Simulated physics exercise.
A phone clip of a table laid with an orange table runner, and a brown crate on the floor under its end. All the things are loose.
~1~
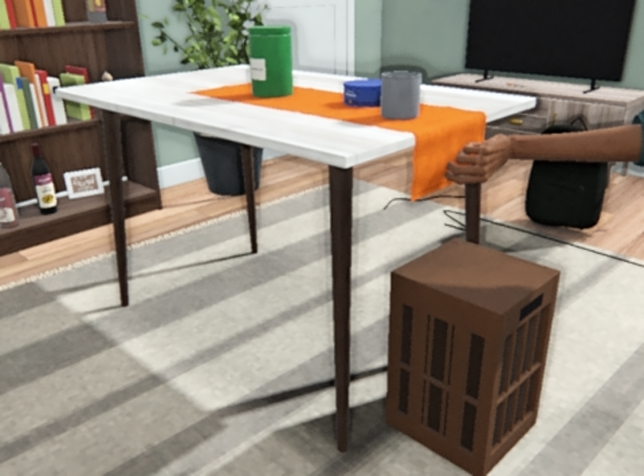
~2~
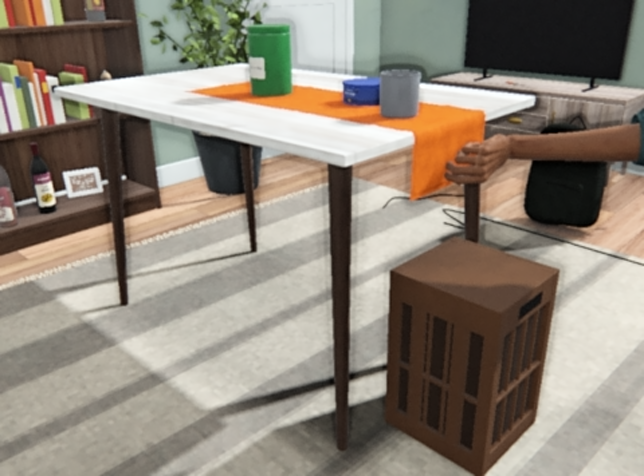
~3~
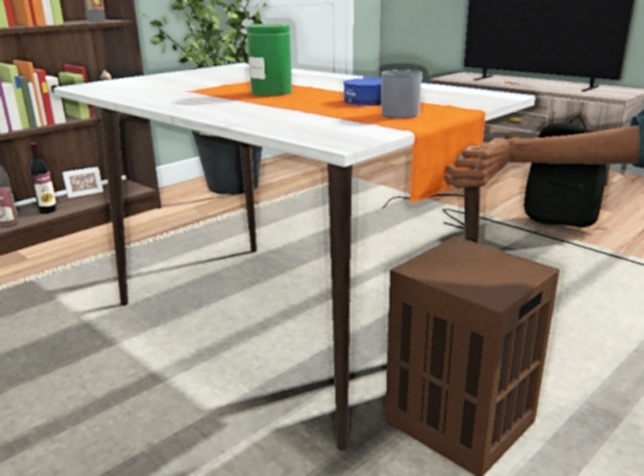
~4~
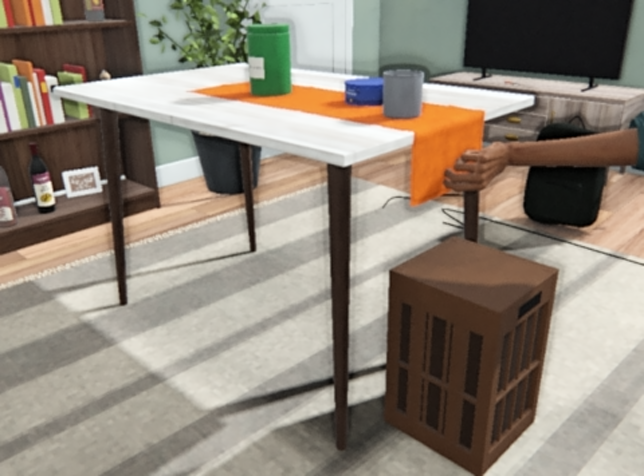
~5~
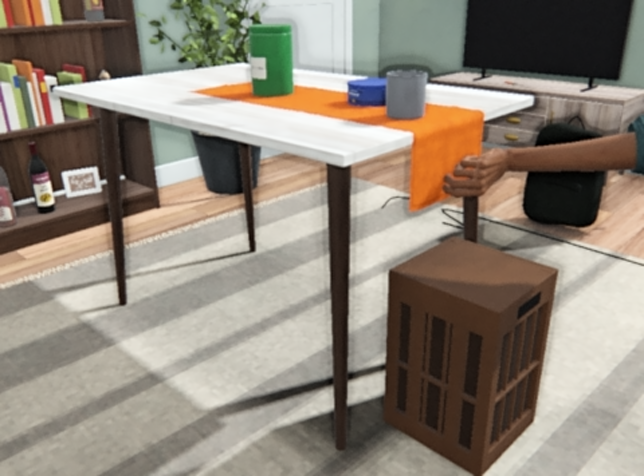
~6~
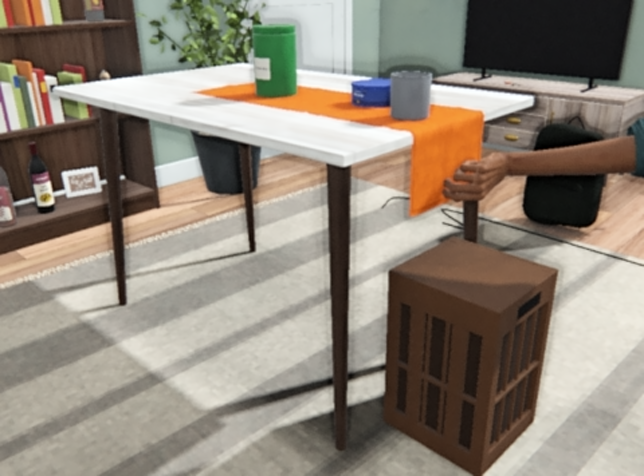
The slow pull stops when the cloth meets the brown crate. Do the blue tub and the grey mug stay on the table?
In the end the blue tub remains up there, the grey mug is carried off the end.
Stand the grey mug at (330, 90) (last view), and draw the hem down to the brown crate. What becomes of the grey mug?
It holds its place on top.
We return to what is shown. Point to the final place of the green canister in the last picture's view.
Near (319, 65).
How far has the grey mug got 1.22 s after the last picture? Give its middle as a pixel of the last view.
By then it is at (517, 229).
Then, 0.30 s on from there, hem going down; tub moved a little; mug moved a little.
Then, 0.78 s on from there, hem on the crate; tub carried along near (415, 99); mug over the edge.
Then, 1.22 s on from there, hem on the crate; tub carried along near (427, 100); mug over the edge.
In the end, hem on the crate; tub carried along near (427, 100); mug over the edge. The blue tub keeps clear of the edge and the grey mug falls off.
